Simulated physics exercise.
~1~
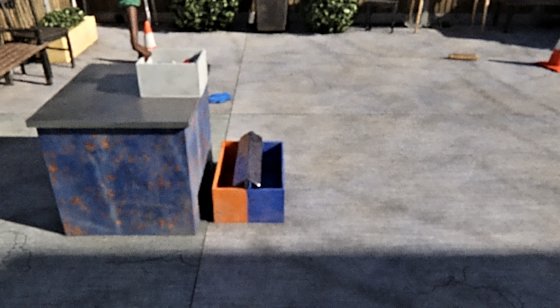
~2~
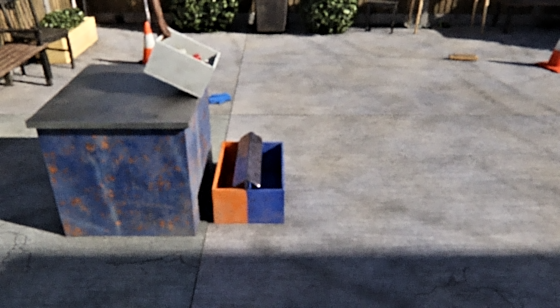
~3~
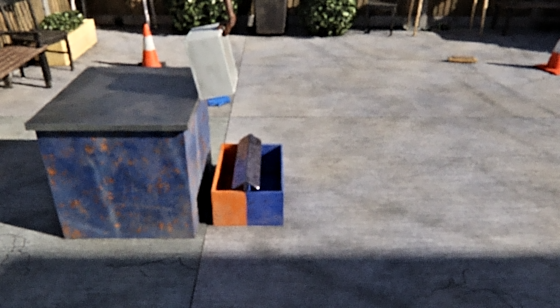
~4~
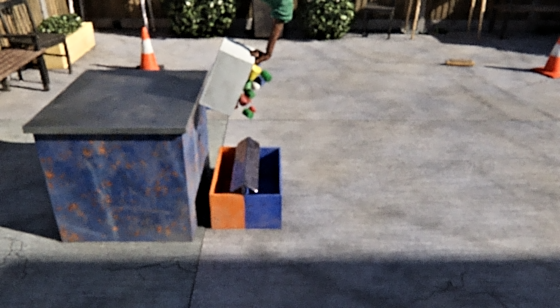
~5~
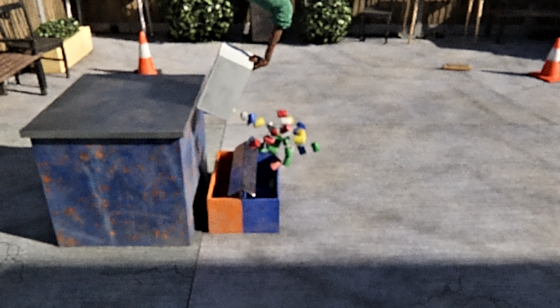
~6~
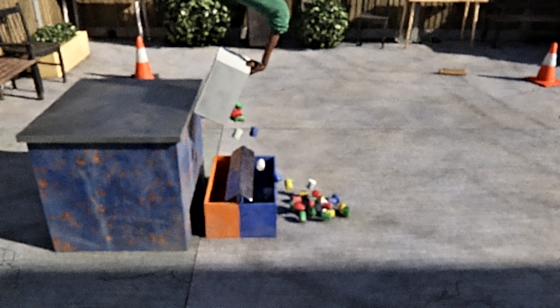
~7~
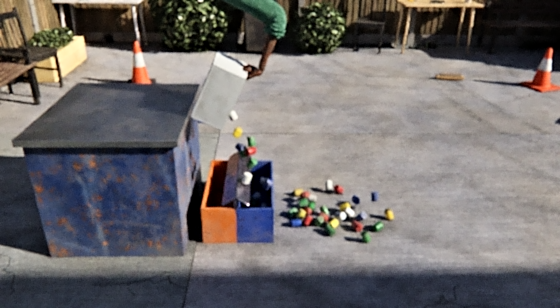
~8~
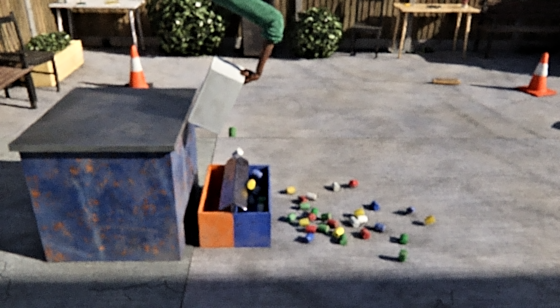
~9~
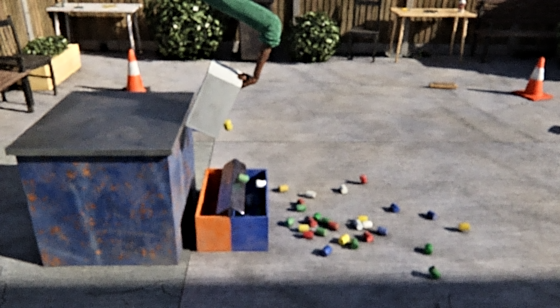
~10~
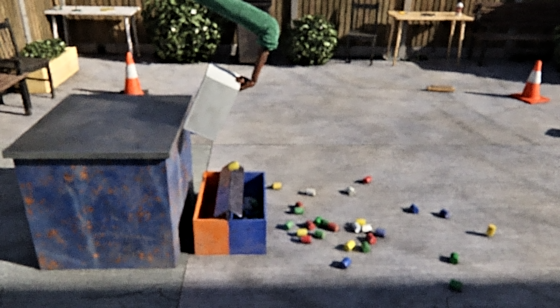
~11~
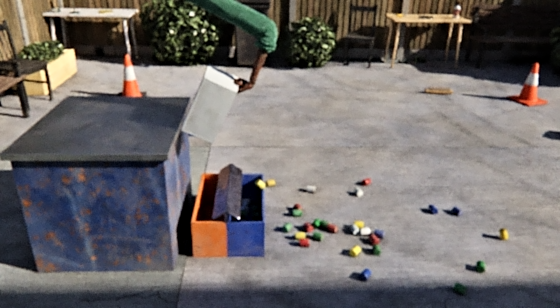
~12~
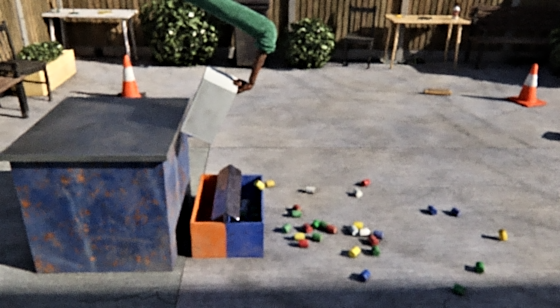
On a sunlit paved yard with a wooden fence, shrubs and traffic cones behind, a white tote sits on a blue, rust-marked bench beside an orange trough and a blue tub. A person in green tips the tote over the bench's right edge until it hangs steeply downward. Small colourful jars tumble out in a cluster, many flying past the ridge-shaped splitter and landing on the paving. The last few drop more slowly, some into the blue tub, while those on the ground roll and spread to the right. Finally the jars lie still, most scattered beyond the tub, as the arm holds the tote tilted.
